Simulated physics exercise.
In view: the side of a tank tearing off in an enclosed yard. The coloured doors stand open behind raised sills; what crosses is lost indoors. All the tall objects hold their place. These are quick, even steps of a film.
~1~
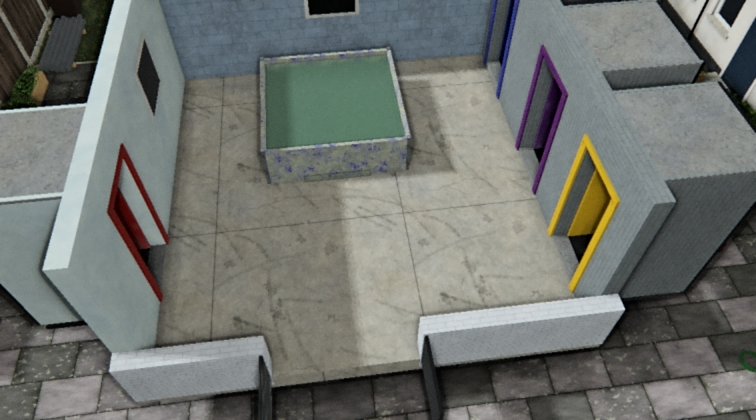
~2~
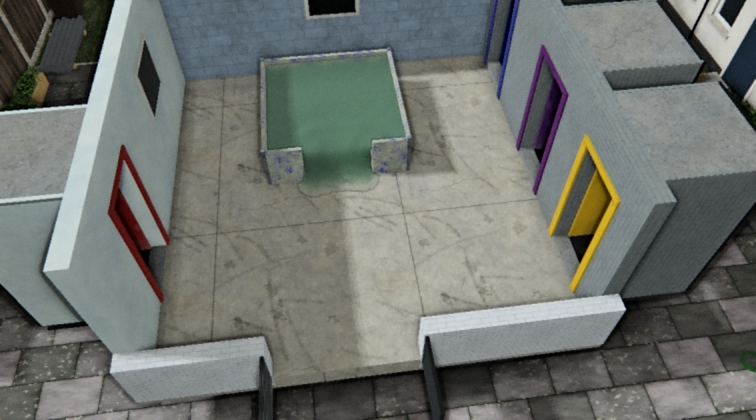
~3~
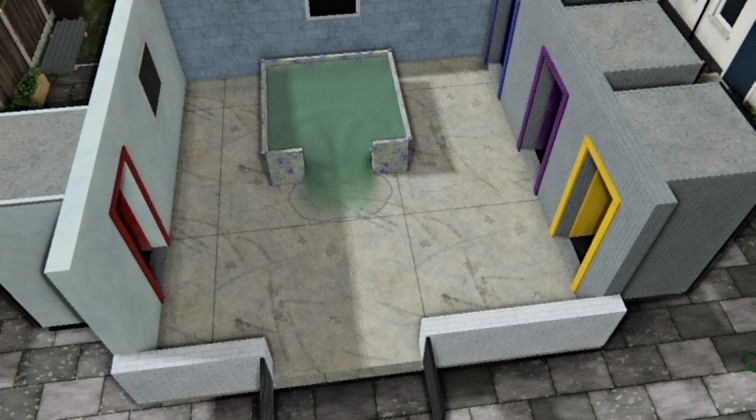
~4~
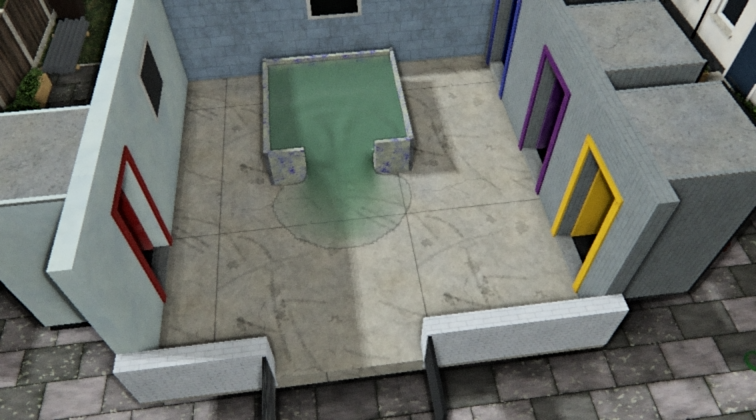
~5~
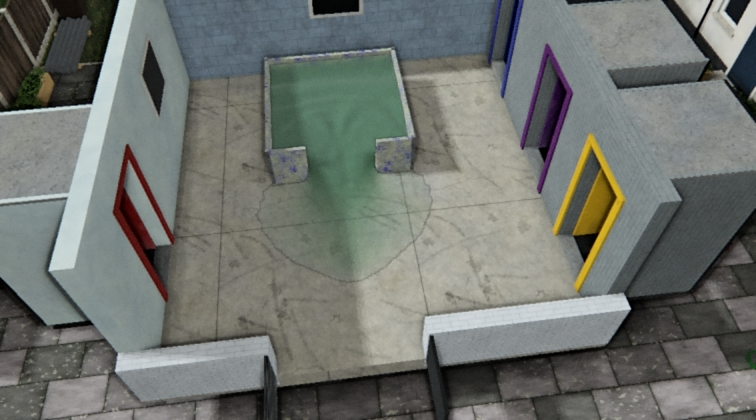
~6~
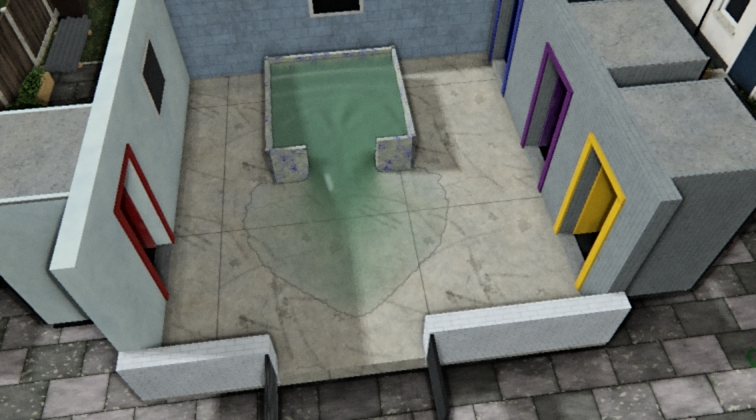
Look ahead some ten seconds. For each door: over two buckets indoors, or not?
In the end: The yellow door floods; the red door floods; the blue door holds within the limit; the purple door holds within the limit.
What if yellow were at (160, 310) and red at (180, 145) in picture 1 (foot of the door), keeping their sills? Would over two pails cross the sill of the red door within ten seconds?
Red door keeps below it.
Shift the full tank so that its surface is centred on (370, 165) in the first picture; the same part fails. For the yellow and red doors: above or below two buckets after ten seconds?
My reading: The yellow door floods; the red door is under.
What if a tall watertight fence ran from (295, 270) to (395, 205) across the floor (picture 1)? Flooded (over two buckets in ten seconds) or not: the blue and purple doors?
In short: The blue door holds, the purple door passes that mark.
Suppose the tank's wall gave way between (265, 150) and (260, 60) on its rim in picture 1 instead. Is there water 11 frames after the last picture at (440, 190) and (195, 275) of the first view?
In that order: No water, covered.
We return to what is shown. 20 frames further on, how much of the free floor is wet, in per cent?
I make it 50 per cent.
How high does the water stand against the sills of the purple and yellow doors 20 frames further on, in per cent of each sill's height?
About 0 and 300 per cent.
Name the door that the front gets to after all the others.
The blue-painted one.
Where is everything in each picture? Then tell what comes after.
The first frame shows still water in the water tank at (331, 100).
In the second frame, water pours out at (339, 164) and has run to (304, 189).
In the third frame, the front is at (310, 215), out from the gap at (339, 167).
In the fourth frame, the front is at (356, 243), out from the gap at (341, 167).
In the fifth frame, the front is at (346, 276), out from the gap at (343, 166).
In the sixth frame, water pours out at (343, 164) and has run to (355, 310).
A moment on, water covers 35 % of the floor; the yellow door not reached, the red door not reached, the blue door not reached, the purple door not reached.
Next, water covers 45 % of the floor; the yellow door not reached, the red door wet at the sill, nothing in, the blue door not reached, the purple door not reached.
Then, water covers 50 % of the floor; the yellow door over two buckets in, the red door under two buckets in, the blue door not reached, the purple door not reached.
Later, water covers 90 % of the floor; the yellow door over two buckets in, the red door over two buckets in, the blue door wet at the sill, nothing in, the purple door wet at the sill, nothing in.
In the end, water covers 100 % of the floor; the yellow door far over two buckets in, the red door over two buckets in, the blue door wet at the sill, nothing in, the purple door wet at the sill, nothing in.
